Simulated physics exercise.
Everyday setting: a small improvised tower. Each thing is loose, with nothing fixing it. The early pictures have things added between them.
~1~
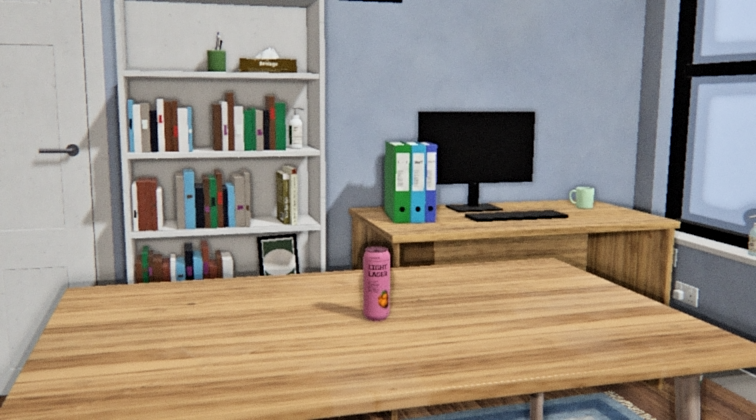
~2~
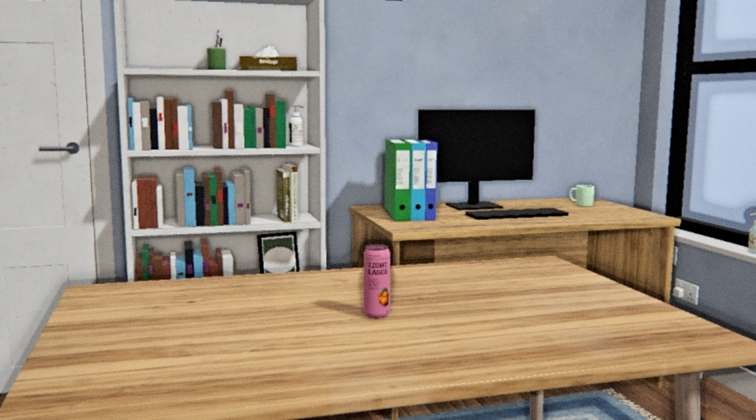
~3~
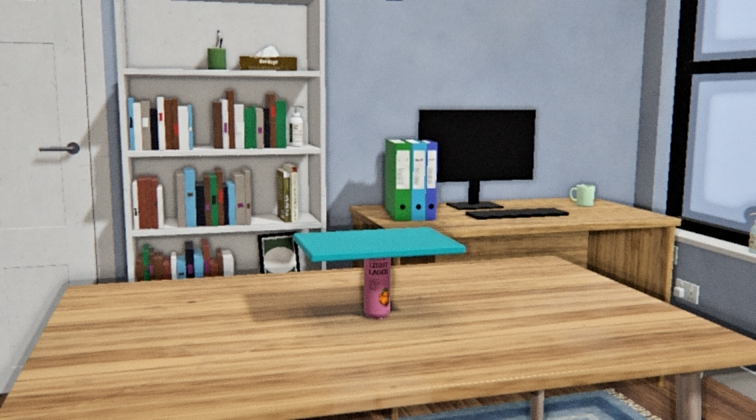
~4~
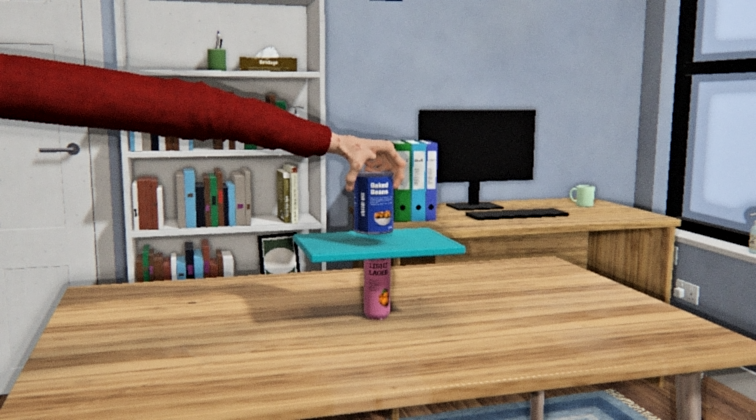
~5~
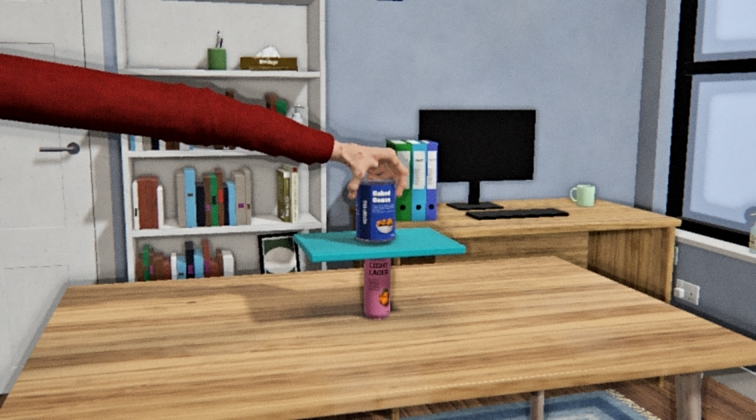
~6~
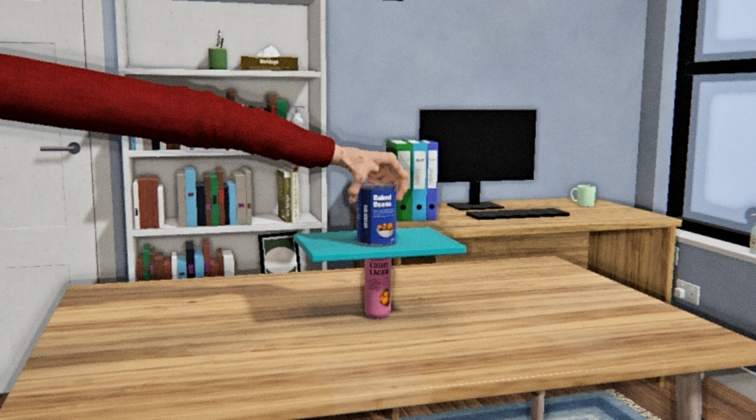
A red-sleeved arm lowering a blue tin onto a turquoise lid resting on a pink can, fingers still gripping it.
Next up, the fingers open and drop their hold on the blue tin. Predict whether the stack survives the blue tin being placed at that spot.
Prediction: The stack survives.
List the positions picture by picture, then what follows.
In the first frame, the last thing is not in view yet.
In the second frame, the last thing is not in view yet.
In the third frame, the last thing is not in view yet; turquoise lid (376, 243).
In the fourth frame, on its way; blue tin (373, 202); turquoise lid (376, 244).
In the fifth frame, on its way; blue tin (376, 209); turquoise lid (376, 243).
In the sixth frame, set down, still held; blue tin (376, 214); turquoise lid (377, 243).
Then, 0.70 s later than the last frame, all is still.
Then, 1.70 s later than the last frame, blue tin resting near (377, 215).
When it is over, all 3 as before. End places, in pixels of the last picture, blue tin near (376, 215). The stack holds.
